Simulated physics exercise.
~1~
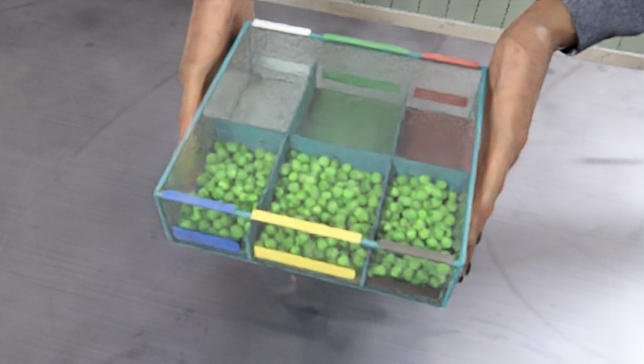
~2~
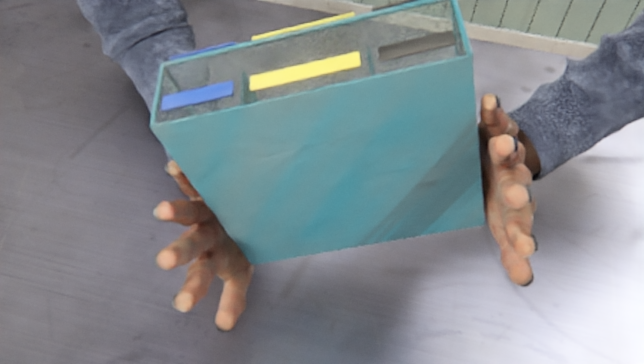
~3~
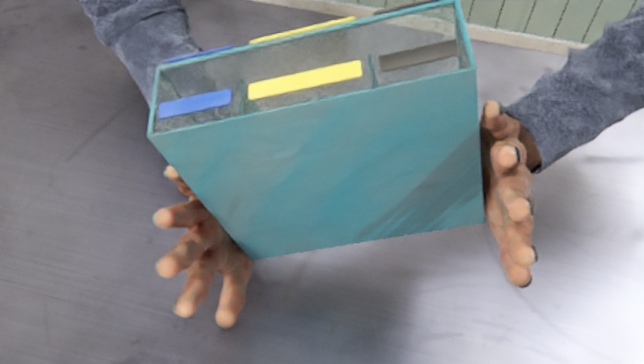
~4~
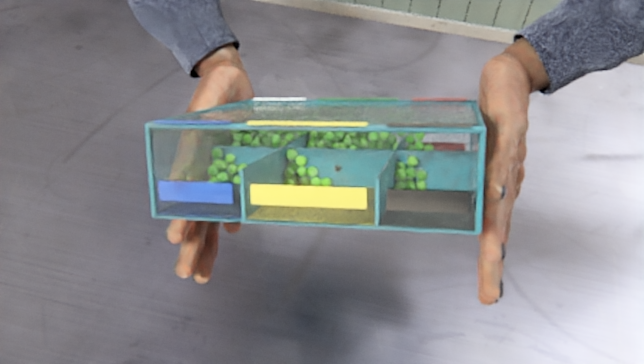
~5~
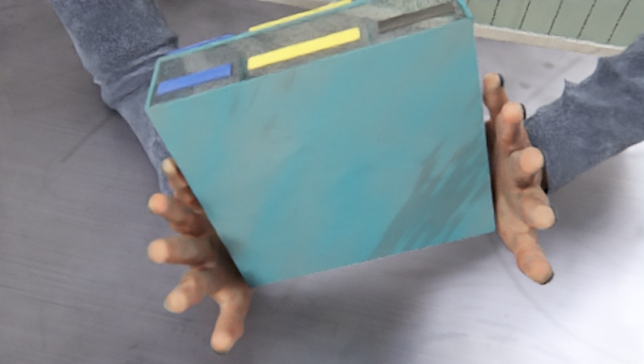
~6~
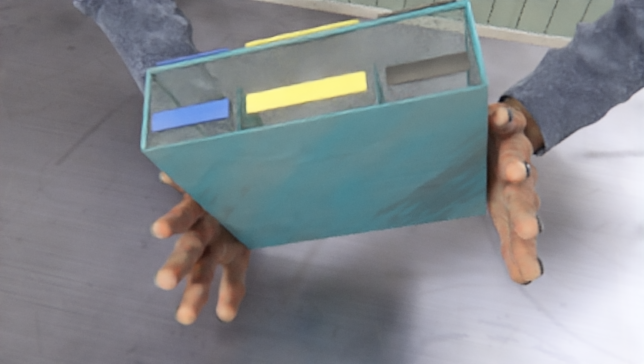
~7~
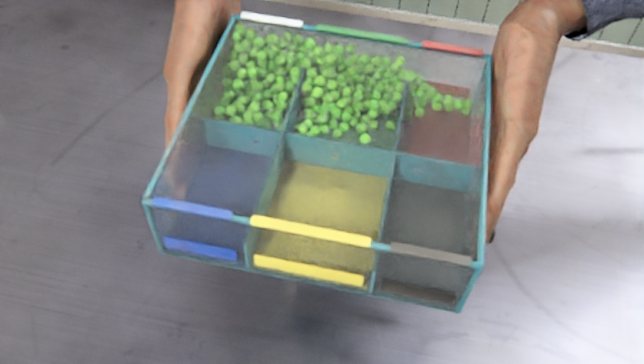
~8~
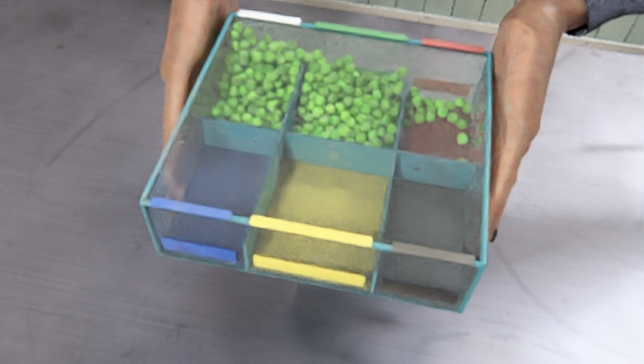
In this clip, two hands tilt a clear-lidded, six-compartment box of green peas steeply, partly back, steeply again, then level; the peas move from the near compartments to the far ones, ending mostly in white and green, with a few in red.
